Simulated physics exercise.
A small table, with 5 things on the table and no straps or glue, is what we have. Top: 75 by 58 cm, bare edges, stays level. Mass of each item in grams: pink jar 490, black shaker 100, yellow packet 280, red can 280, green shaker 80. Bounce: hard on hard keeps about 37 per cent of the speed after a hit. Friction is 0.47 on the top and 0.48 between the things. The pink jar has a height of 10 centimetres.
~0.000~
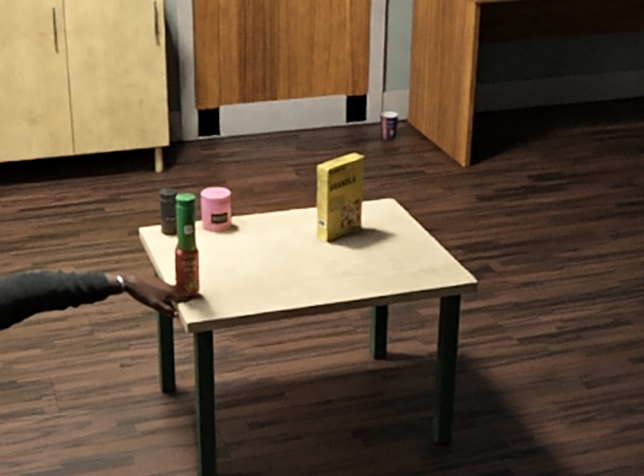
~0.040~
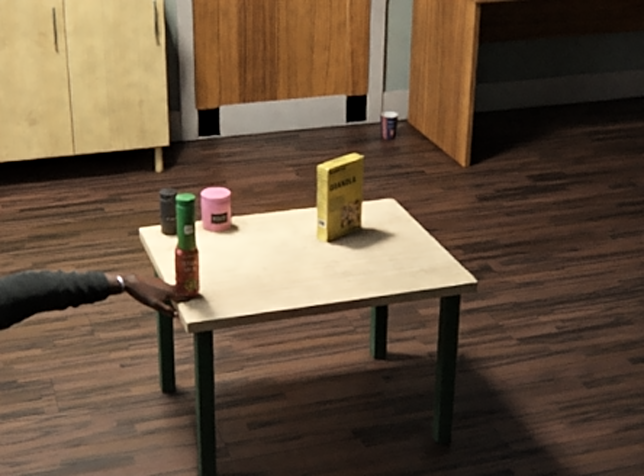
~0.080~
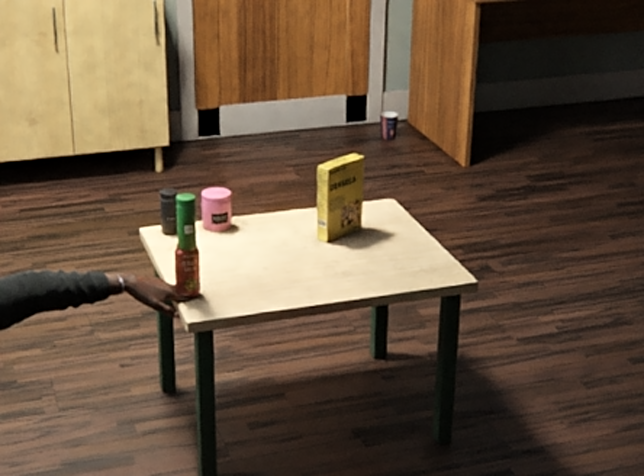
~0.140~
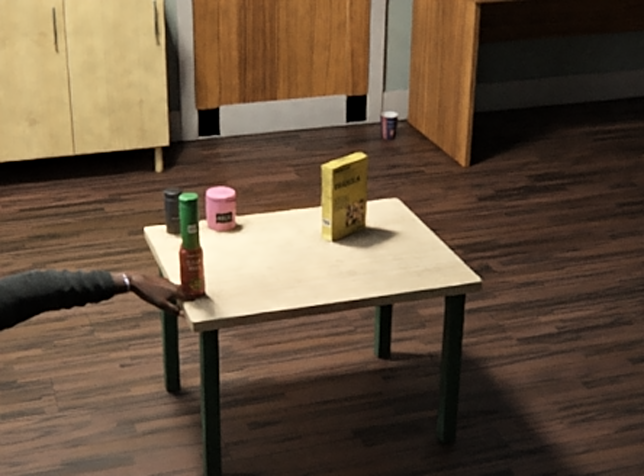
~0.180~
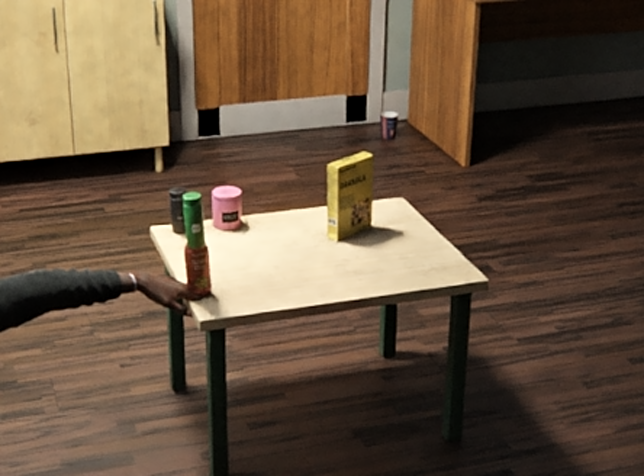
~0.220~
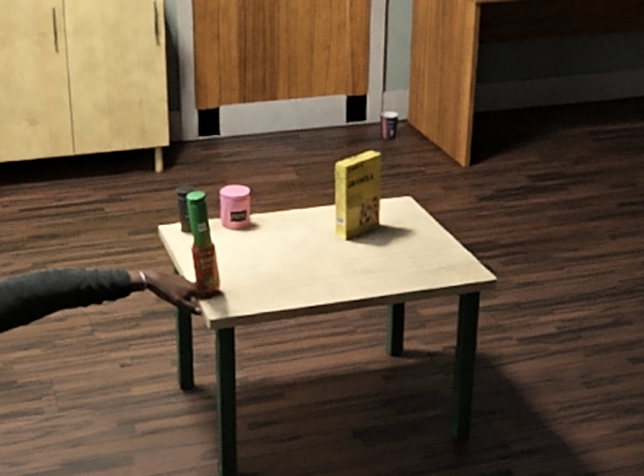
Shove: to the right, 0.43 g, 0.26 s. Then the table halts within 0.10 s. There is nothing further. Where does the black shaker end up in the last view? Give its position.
The black shaker ends up at about (276, 212).
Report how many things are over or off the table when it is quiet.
The number here is 4.
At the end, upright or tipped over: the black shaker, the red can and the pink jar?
Here's how it ends: The black shaker comes down, the red can comes down, and the pink jar never goes down.
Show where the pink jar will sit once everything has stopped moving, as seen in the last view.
My guess is roughly (310, 199).
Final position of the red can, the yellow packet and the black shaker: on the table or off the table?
Afterwards, the red can stays on its support, the yellow packet stays on its support, and the black shaker stays on its support.
After 0.42 s, table along by 20 cm; green shaker now off the table; black shaker leaning 8° near (244, 202); red can leaning 14°.
After 0.62 s, table along by 20 cm; black shaker on its side near (276, 211); red can leaning 55°; yellow packet leaning 41°.
After 0.82 s, table along by 20 cm; black shaker on its side near (276, 211); yellow packet on its side; red can on its side.
At rest (2.1 s), off the table, green shaker; tipped over on the table, black shaker, yellow packet and red can; not toppled but over 5 cm from the start, pink jar. Seen from the same camera at the end, black shaker near (276, 212).
